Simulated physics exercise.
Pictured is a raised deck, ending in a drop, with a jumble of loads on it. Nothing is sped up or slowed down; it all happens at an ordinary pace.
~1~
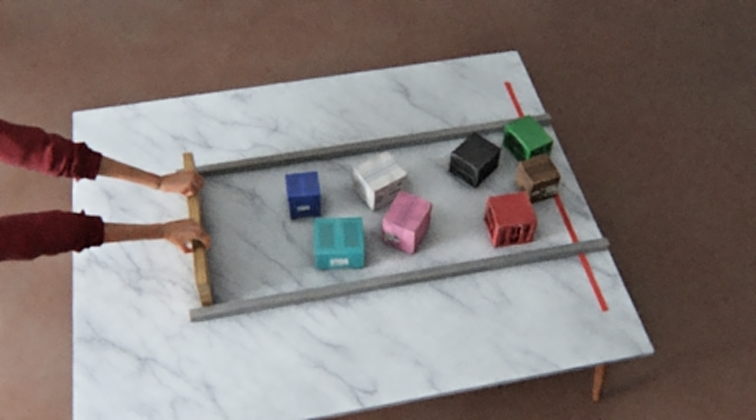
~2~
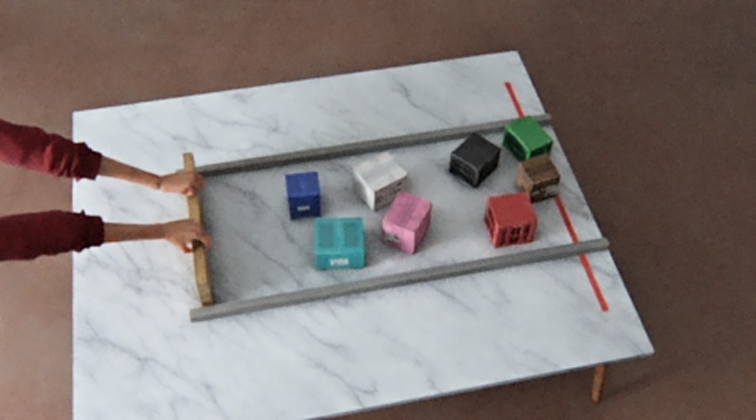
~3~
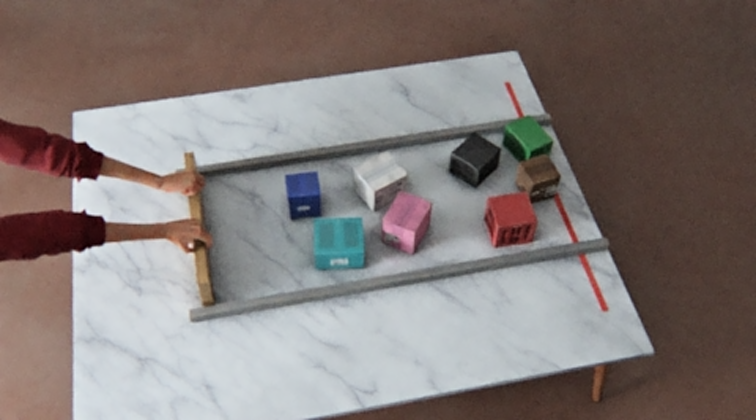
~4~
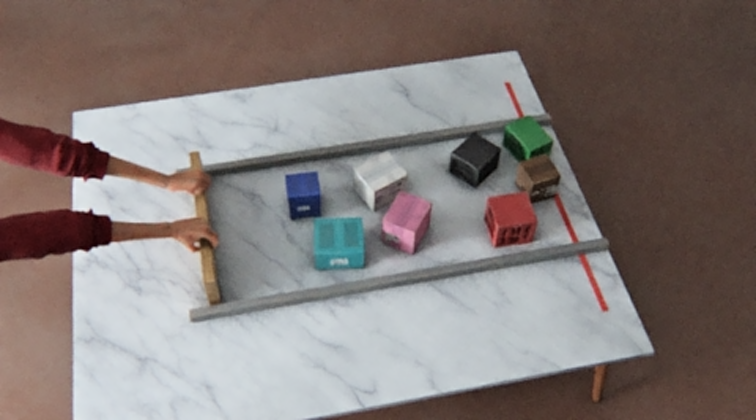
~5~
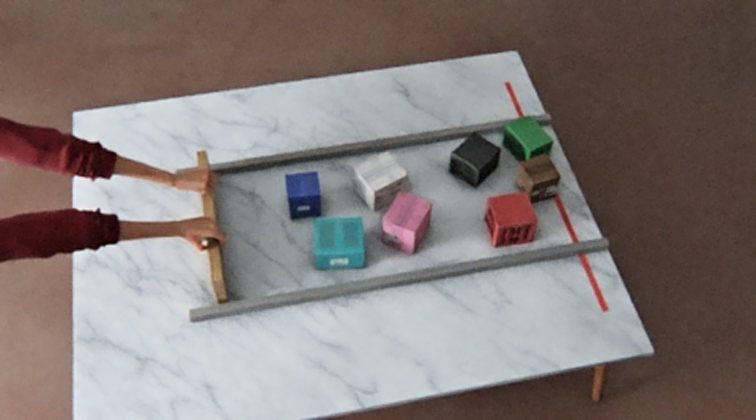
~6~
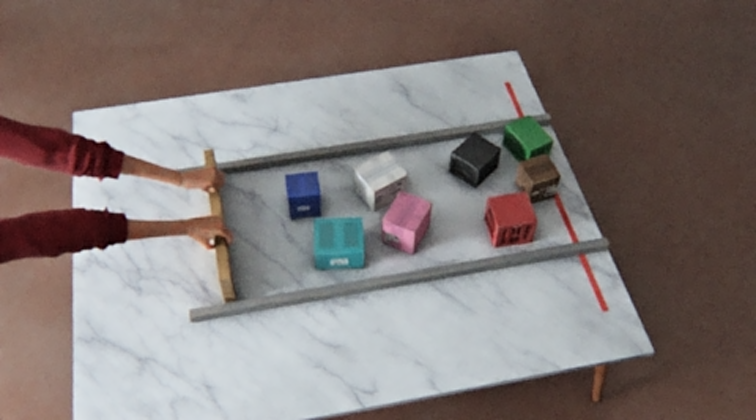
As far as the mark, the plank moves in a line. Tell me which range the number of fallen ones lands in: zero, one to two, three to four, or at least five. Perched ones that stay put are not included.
The range is at least five.
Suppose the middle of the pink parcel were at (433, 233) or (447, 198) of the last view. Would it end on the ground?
In order, it drops down; drops down.
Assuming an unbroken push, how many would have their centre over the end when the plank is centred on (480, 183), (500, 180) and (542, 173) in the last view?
In that order 1, 3 and 6.
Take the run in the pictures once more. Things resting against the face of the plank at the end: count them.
The count in contact is 2.
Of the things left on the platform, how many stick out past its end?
Tally: 2.
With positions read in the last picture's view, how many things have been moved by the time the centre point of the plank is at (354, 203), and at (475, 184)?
Up to then 4, and up to the other point 8.
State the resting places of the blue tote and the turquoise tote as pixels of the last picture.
You'll find the blue tote at roughly (562, 154) and the turquoise tote at roughly (587, 199).
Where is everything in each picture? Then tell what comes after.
In the first frame, green crate (528, 142); brown parcel (537, 179); red crate (510, 220); plank (198, 228); tape (551, 185).
In the second frame, brown parcel (537, 179); turquoise tote (339, 244).
In the third frame, red crate (510, 220); blue tote (304, 196).
In the fourth frame, green crate (528, 142); black crate (475, 160).
In the fifth frame, brown parcel (537, 179); white parcel (380, 182).
In the sixth frame, green crate (528, 142); brown parcel (537, 179); red crate (510, 220); plank (219, 225); tape (551, 185).
Soon after, none off yet; green crate at rest near (528, 142); brown parcel at rest near (537, 179); red crate at rest near (510, 220).
By the end, the number that fall off is five or more; fallen, white parcel, pink parcel, black crate, red crate, brown parcel and green crate.
